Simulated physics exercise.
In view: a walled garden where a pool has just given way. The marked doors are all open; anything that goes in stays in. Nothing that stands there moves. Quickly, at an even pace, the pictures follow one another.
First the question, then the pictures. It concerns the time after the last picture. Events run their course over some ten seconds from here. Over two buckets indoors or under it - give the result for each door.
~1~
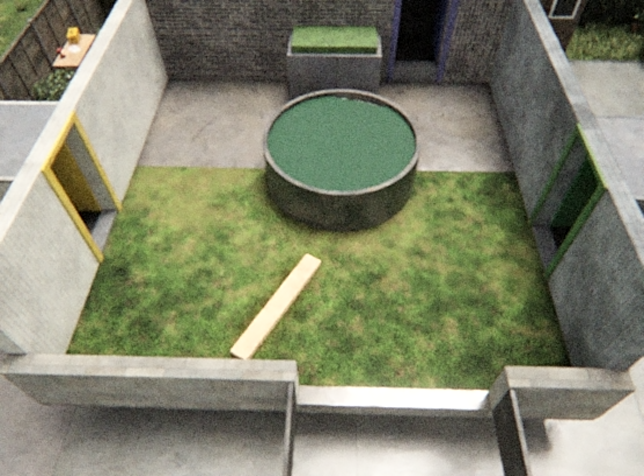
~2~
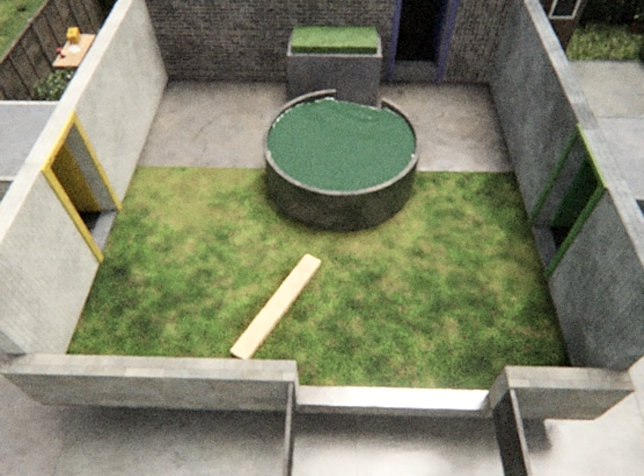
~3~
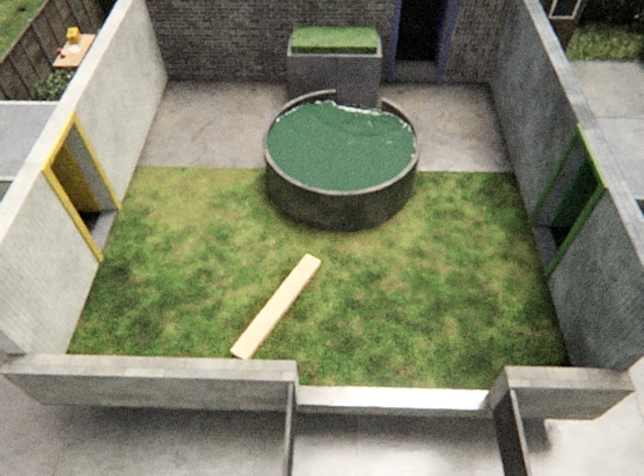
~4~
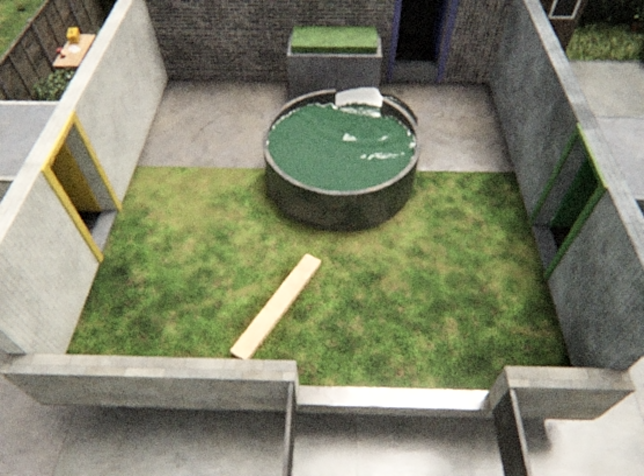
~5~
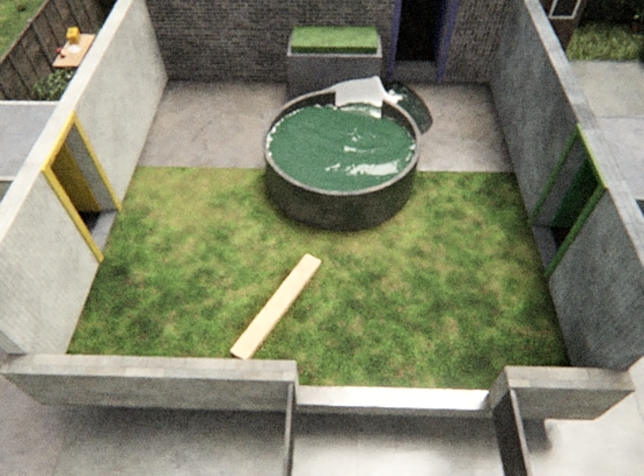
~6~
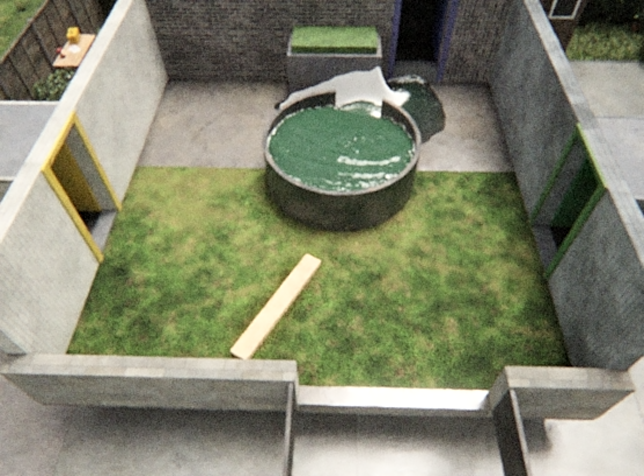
In the end the yellow door does not top two buckets, the green door does not top two buckets, the blue door does not top two buckets.
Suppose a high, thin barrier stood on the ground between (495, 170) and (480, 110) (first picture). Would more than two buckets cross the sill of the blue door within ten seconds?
With that change, the blue door stays within limit.
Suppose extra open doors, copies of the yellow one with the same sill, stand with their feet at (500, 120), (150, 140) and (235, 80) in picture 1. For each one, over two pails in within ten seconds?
Exceeds it; exceeds it; stays within it.
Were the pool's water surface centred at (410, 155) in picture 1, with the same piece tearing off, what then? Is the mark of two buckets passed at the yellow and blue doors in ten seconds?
I'd say yellow door misses the threshold while blue door crosses the threshold.
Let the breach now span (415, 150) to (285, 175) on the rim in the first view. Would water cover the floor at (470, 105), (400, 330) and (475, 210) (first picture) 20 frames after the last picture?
Bone-dry, submerged, submerged.
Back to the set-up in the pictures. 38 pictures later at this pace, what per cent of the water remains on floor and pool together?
My reckoning gives about 100 %.
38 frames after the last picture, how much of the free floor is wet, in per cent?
85 %, roughly.
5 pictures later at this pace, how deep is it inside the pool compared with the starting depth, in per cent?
Somewhere near 74 %, give or take.
A moment on, water covers 20 % of the floor; the yellow door not reached, the green door not reached, the blue door wet at the sill, nothing in.
Next, water covers 35 % of the floor; the yellow door not reached, the green door not reached, the blue door wet at the sill, nothing in.
Then, water covers 50 % of the floor; the yellow door wet at the sill, nothing in, the green door wet at the sill, nothing in, the blue door wet at the sill, nothing in.
Later, water covers 85 % of the floor; the yellow door wet at the sill, nothing in, the green door wet at the sill, nothing in, the blue door wet at the sill, nothing in.
In the end, water covers 100 % of the floor; the yellow door wet at the sill, nothing in, the green door wet at the sill, nothing in, the blue door wet at the sill, nothing in.
